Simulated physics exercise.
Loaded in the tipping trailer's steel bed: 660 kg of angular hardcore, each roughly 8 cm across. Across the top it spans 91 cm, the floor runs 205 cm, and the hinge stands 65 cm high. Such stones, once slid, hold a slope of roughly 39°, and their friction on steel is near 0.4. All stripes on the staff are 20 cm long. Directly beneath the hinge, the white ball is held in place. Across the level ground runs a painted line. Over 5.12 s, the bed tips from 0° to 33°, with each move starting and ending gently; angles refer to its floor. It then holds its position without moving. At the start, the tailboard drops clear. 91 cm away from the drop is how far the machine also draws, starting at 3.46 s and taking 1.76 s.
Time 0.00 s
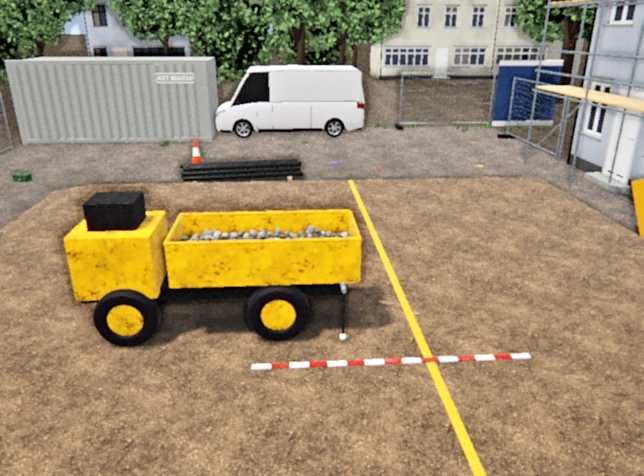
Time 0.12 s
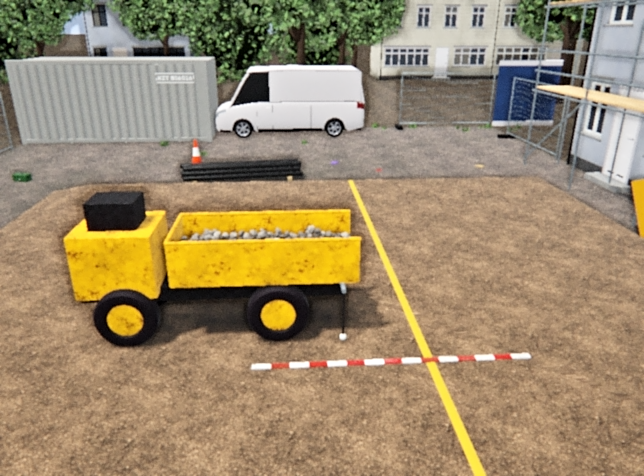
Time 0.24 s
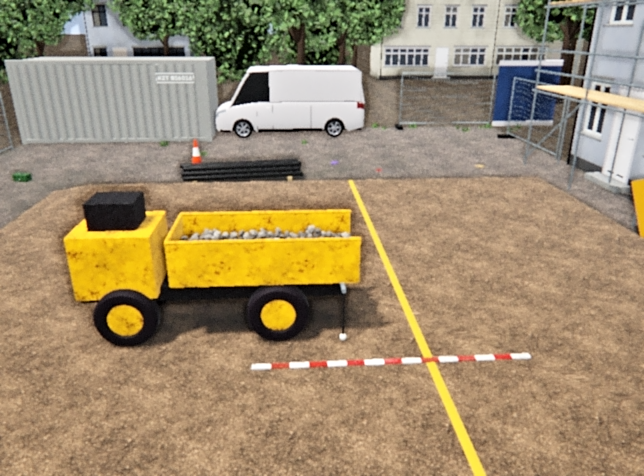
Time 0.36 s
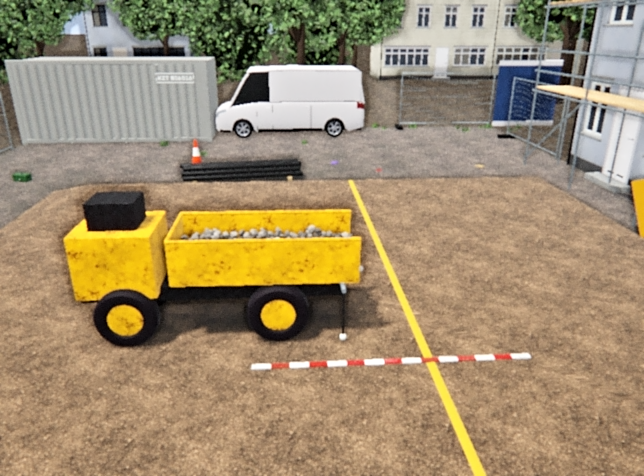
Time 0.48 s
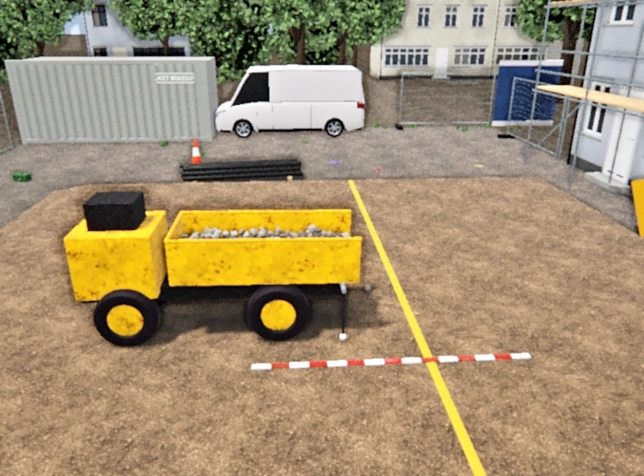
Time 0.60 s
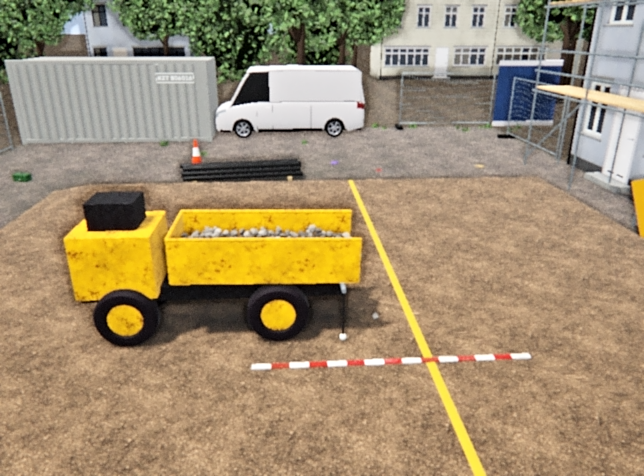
On a dirt building site, a yellow trailer loaded with gray stones stood left of a painted yellow line, its bed staying almost level while a few stones slipped off the back end.
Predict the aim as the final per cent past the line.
The final share is about 0 per cent.
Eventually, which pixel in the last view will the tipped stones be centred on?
Somewhere around (332, 311) in the last picture.
After 3.8 s the floor is at 28°; 76 % in the bed, 24 % short of the line; the foremost stones are at (414, 310).
After 5.2 s the floor is at 33°; 4 % in the bed, 95 % short of the line, 1 % past the line; the foremost stones are at (416, 312).
After 5.7 s the floor is at 33°; 0 % in the bed, 99 % short of the line, 1 % past the line; the foremost stones are at (416, 312).
After 8.4 s the floor is at 33°; 0 % in the bed, 99 % short of the line, 1 % past the line; the foremost stones are at (416, 312).
